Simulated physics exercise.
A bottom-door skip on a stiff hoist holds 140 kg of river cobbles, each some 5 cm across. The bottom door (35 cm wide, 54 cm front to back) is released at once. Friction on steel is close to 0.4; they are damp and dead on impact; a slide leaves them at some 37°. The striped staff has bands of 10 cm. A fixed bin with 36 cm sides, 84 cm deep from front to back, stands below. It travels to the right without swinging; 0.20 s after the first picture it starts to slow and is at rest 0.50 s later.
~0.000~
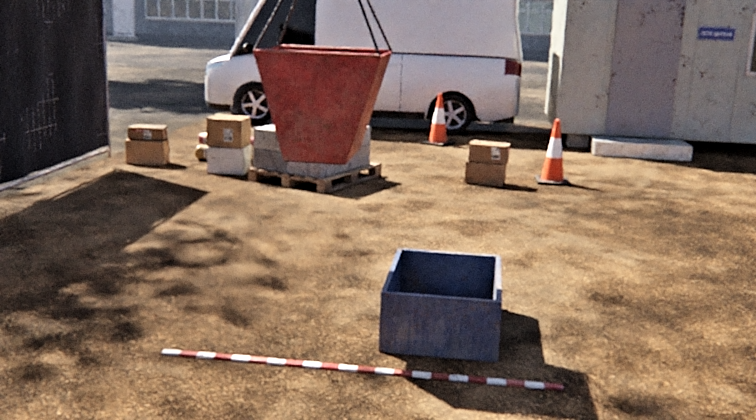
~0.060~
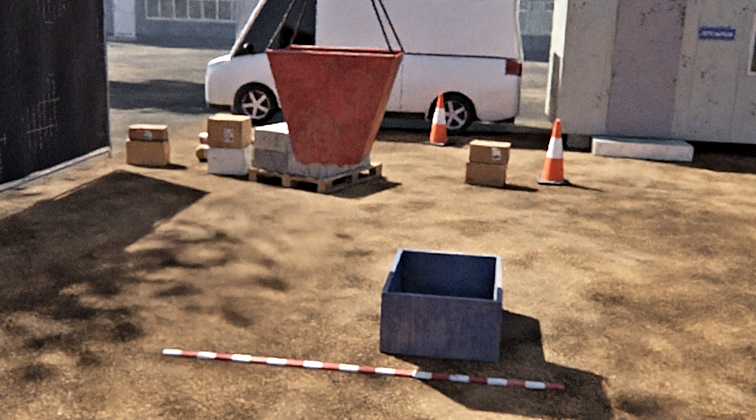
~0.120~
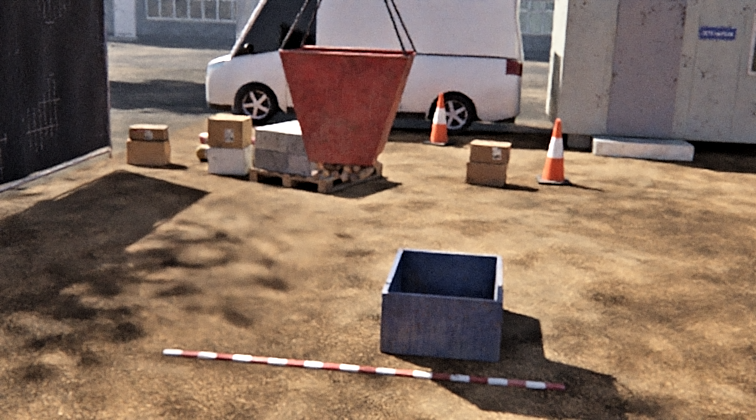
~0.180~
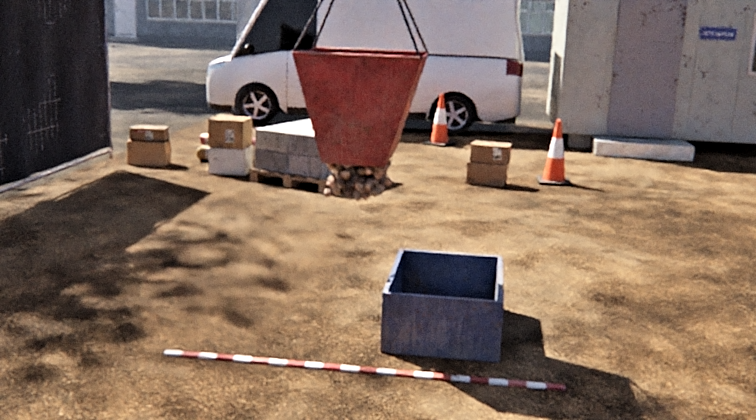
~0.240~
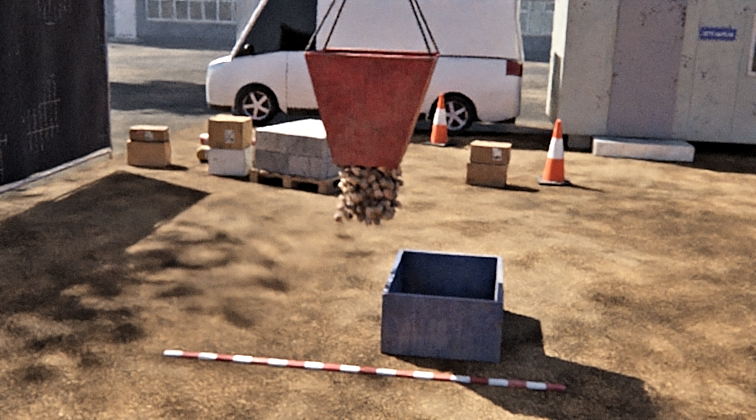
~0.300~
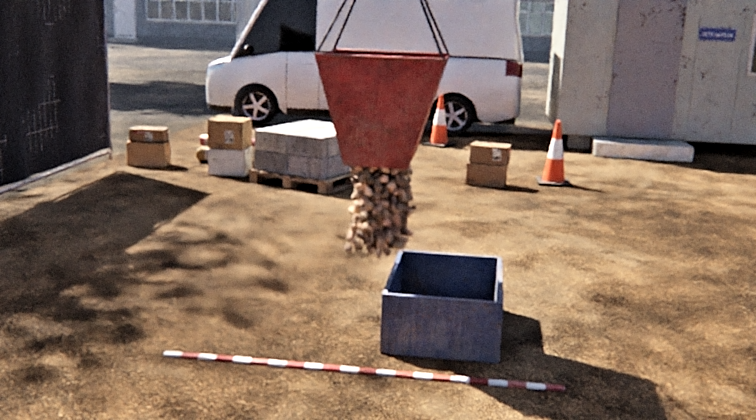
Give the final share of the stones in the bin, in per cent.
Close to 86 in a hundred.
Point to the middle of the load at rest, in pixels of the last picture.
Near (436, 311).
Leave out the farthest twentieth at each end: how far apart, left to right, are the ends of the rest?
Roughly 90 cm.
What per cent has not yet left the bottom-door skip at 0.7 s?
It holds some 0 per cent.
After 0.7 s, 0 % in the bottom-door skip, 14 % falling or lying left of the bin, 86 % falling or lying in the bin; the stones farthest right are at (491, 321).
After 1.1 s, 0 % in the bottom-door skip, 14 % falling or lying left of the bin, 86 % falling or lying in the bin; the stones farthest right are at (491, 315).
After 1.7 s, 0 % in the bottom-door skip, 14 % falling or lying left of the bin, 86 % falling or lying in the bin; the stones farthest right are at (491, 315).
After 2.6 s, 0 % in the bottom-door skip, 14 % falling or lying left of the bin, 86 % falling or lying in the bin; the stones farthest right are at (491, 315).
After 4.5 s, 0 % in the bottom-door skip, 14 % left of the bin, 86 % in the bin; the stones farthest right are at (491, 315).
